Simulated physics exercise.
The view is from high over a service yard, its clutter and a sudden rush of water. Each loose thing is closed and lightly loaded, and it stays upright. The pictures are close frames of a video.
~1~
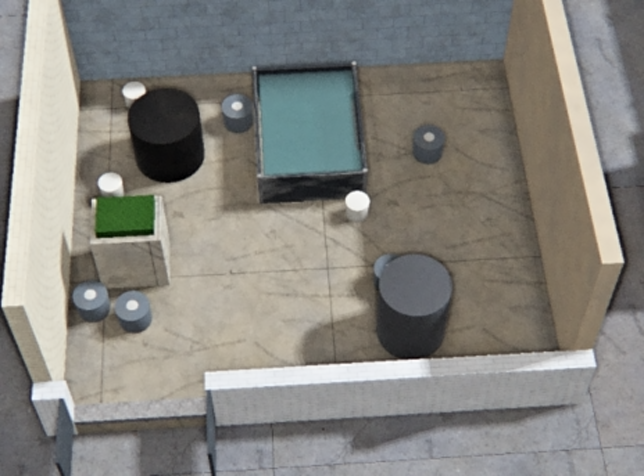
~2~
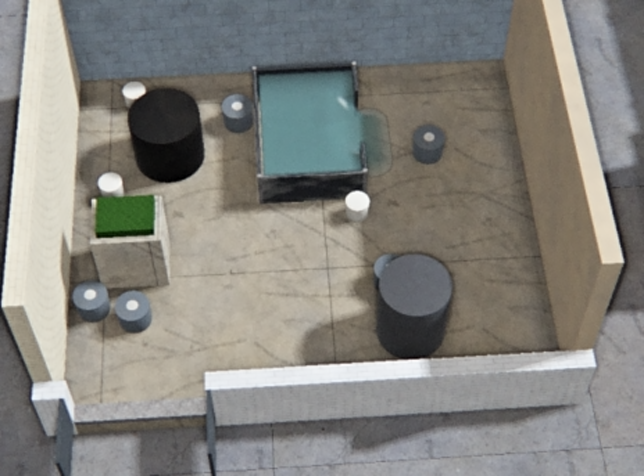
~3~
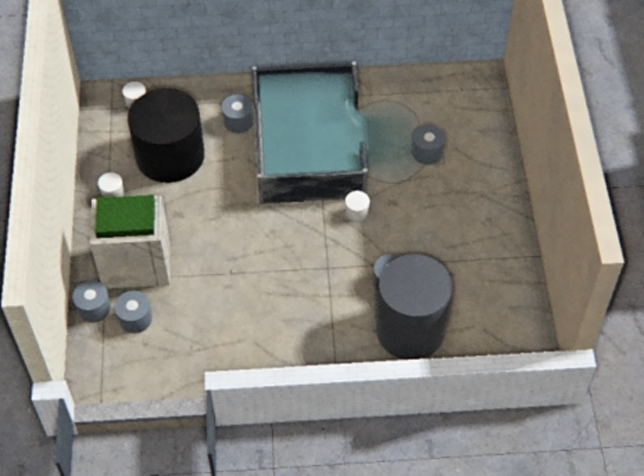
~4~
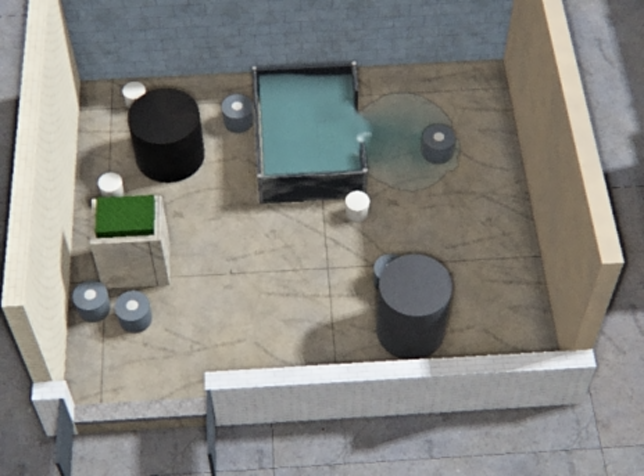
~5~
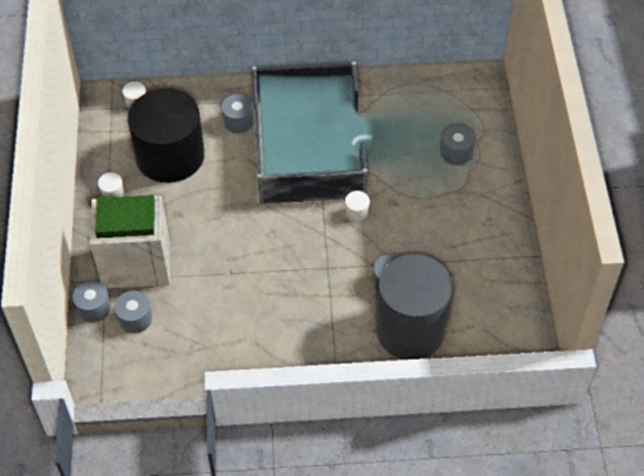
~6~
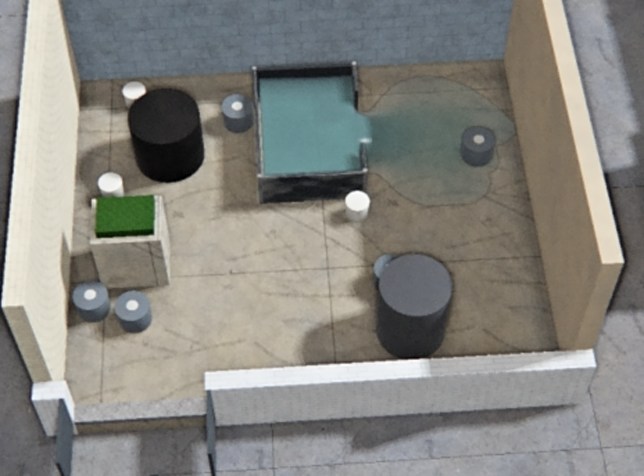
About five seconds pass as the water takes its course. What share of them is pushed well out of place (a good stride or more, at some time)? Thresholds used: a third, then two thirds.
Share: Fewer than a third.
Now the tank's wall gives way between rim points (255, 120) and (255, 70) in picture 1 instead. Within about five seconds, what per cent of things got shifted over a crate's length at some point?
Roughly 50 in a hundred.
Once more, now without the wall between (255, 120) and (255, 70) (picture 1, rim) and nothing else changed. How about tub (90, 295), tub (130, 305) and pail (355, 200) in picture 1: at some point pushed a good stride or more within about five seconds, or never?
In turn: Moved that far, stayed within it, stayed within it.
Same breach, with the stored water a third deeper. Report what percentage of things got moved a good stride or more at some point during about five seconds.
I'd put it near 10 per cent of the loose things.
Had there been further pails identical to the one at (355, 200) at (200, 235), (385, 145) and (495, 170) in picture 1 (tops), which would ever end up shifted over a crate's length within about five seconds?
Listed in order: Hardly budges, displaced, then displaced.
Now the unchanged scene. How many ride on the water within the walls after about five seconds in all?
The total is 1.
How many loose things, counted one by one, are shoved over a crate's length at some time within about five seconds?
1.
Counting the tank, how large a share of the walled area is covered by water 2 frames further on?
I reckon around 25 per cent.
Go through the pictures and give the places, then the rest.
The first picture shows a tub at (429, 137) rests on the ground; a tub at (237, 106) rests on the ground; 0 of 8 have shifted.
The second picture shows a tub at (429, 137), on the bottom; a tub at (237, 106), on the bottom; 0 of 8 have shifted.
The third picture shows a tub at (429, 137), on the bottom; a tub at (237, 106) rests on the ground; 0 of 8 have shifted.
The fourth picture shows a tub at (439, 137) rests on the ground, close to its start; a tub at (237, 106), on the bottom; 1 of 8 have shifted.
The fifth picture shows a tub at (458, 138), on the bottom, a stride from its start; a tub at (237, 106), on the bottom; 1 of 8 have shifted.
The sixth picture shows a tub at (479, 139) rests on the ground, a stride from its start; a tub at (237, 106), on the bottom; 1 of 8 have shifted.
A moment on, 1 of 8 are well off their spots; 1 afloat.
Next, 1 of 8 are well off their spots; 1 afloat.
Later, 1 of 8 are well off their spots; 0 afloat.
In the end, 1 of 8 are well off their spots, and 1 have been at some point; 1 afloat.
